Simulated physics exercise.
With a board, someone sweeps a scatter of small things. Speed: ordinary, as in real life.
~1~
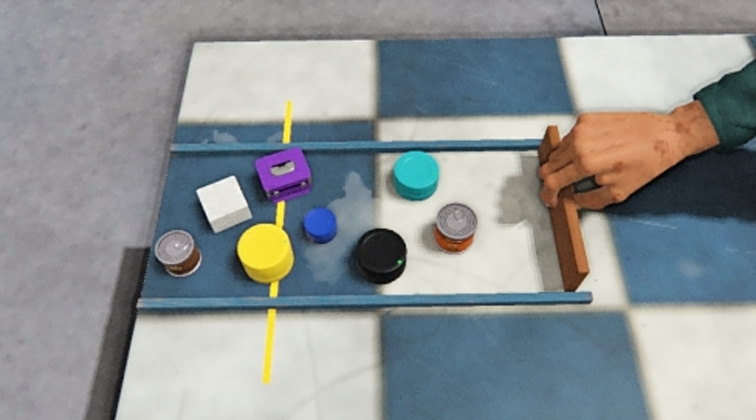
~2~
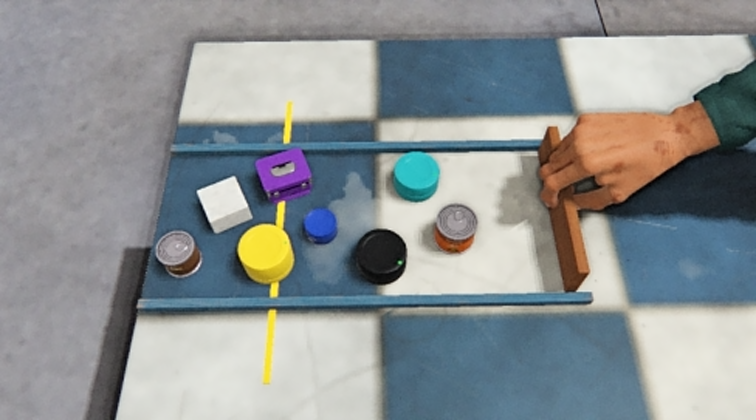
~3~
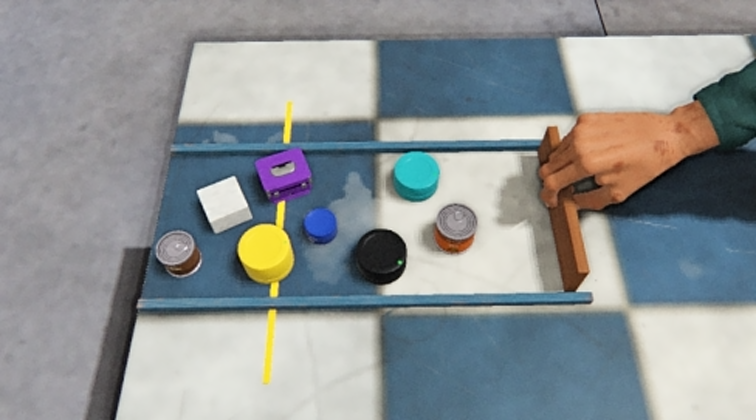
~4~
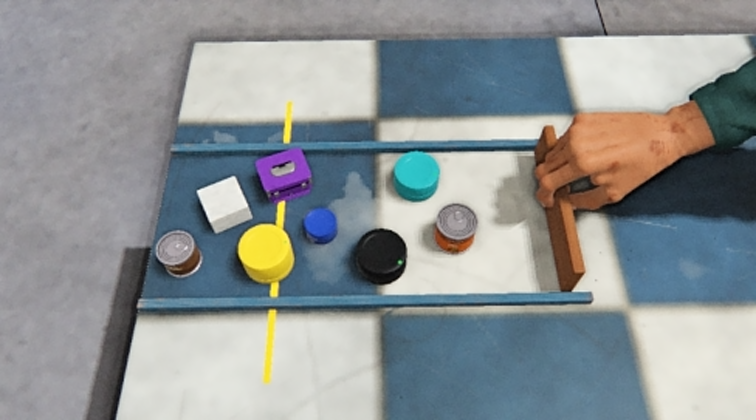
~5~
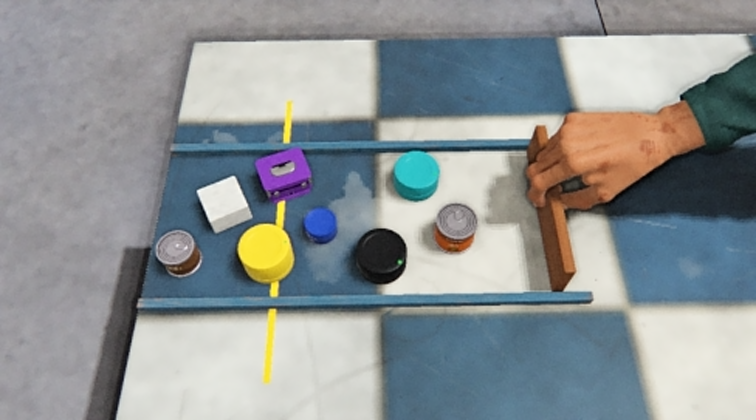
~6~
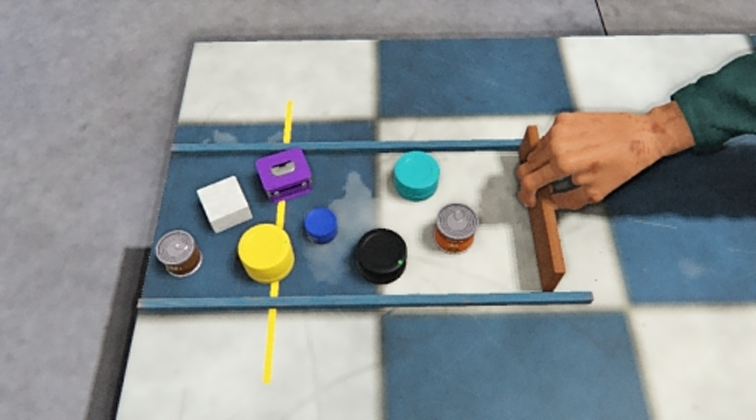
Hand moving a wooden board slightly left between two blue rails, with scattered lids, tins and a white block staying still.
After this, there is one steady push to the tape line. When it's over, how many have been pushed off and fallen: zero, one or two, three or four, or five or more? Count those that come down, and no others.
By the end, zero have fallen.
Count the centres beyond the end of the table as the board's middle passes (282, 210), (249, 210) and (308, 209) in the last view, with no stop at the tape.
By position: 0 / 1 / 0.
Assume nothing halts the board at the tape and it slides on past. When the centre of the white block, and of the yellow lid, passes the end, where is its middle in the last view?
Near (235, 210), then near (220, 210).
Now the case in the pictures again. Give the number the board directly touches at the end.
The count in contact is 3.
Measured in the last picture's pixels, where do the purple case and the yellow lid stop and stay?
Near (217, 169) and (203, 251).
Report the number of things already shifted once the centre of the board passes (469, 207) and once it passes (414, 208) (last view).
1, then 3.
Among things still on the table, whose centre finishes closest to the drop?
I'd say the brown tin.
Soon after, none off yet; brown tin at rest near (180, 254); white block at rest near (225, 205); yellow lid at rest near (267, 254).
In the end, the number that fall off is zero.
